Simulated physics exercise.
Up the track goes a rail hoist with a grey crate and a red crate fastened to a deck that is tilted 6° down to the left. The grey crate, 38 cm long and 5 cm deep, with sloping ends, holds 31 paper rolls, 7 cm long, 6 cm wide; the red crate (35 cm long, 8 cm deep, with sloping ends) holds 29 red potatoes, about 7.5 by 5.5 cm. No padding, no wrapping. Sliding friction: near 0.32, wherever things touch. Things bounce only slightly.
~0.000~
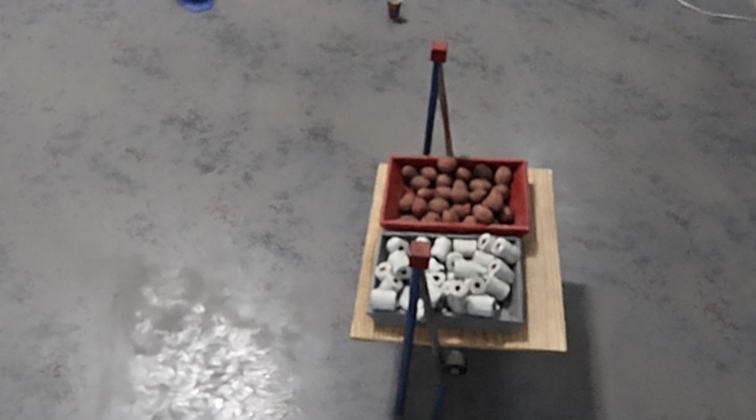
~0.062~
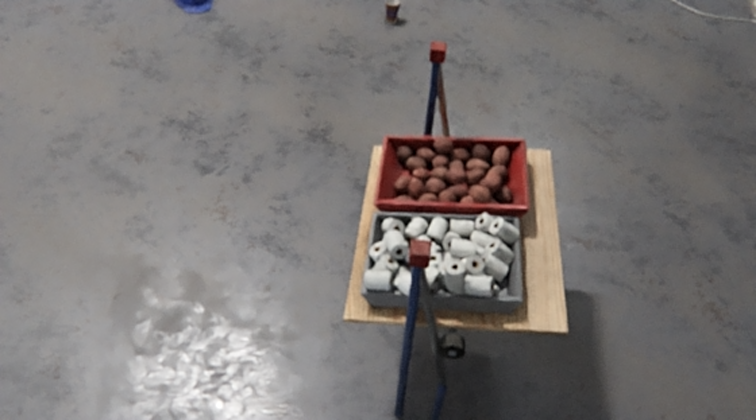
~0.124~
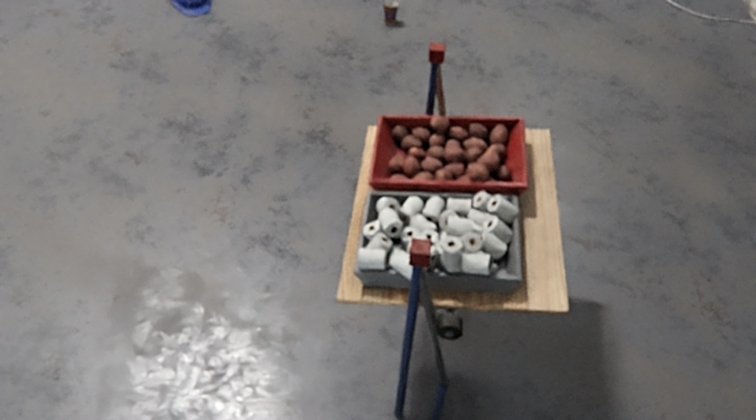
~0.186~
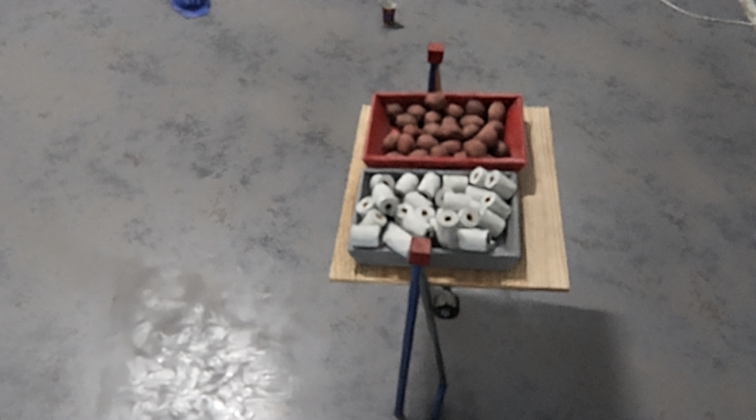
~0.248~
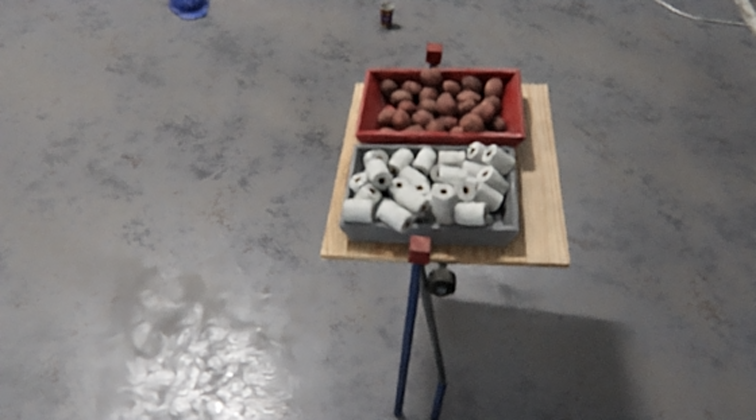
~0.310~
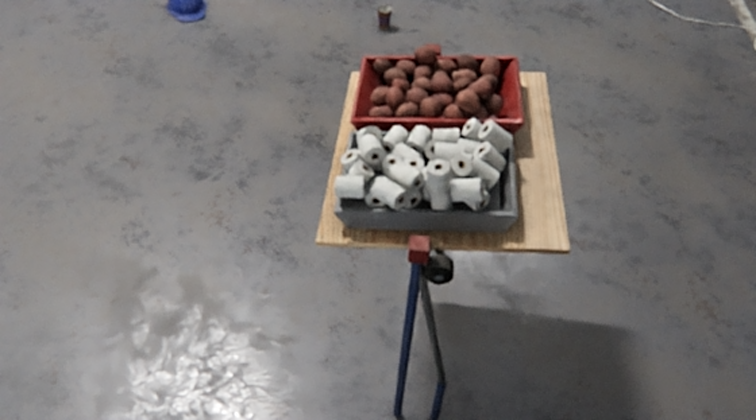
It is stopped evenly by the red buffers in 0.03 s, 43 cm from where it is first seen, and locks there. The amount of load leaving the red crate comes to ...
... fewer than one in six pieces.
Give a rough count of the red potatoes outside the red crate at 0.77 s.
About 2.
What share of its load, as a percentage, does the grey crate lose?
Grey crate, 25 in a hundred gone.
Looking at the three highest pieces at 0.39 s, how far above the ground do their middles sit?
About 102 cm up, on average.
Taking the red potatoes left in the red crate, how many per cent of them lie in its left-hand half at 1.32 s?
I'd put it at around 70 percent.
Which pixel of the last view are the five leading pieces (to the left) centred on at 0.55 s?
Their mean place is roughly (331, 166) in the last picture.
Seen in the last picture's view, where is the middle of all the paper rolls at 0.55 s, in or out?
Somewhere around pixel (401, 177).
After 0.39 s, 0 of 31 out of the grey crate and 0 of 29 out of the red crate.
After 0.55 s, 4 of 31 out of the grey crate and 0 of 29 out of the red crate.
After 0.77 s, 7 of 31 out of the grey crate and 2 of 29 out of the red crate.
When it is over (at 1.32 s), 8 of 31 out of the grey crate and 2 of 29 out of the red crate. Asked share, 2 of 29, 7 per cent.
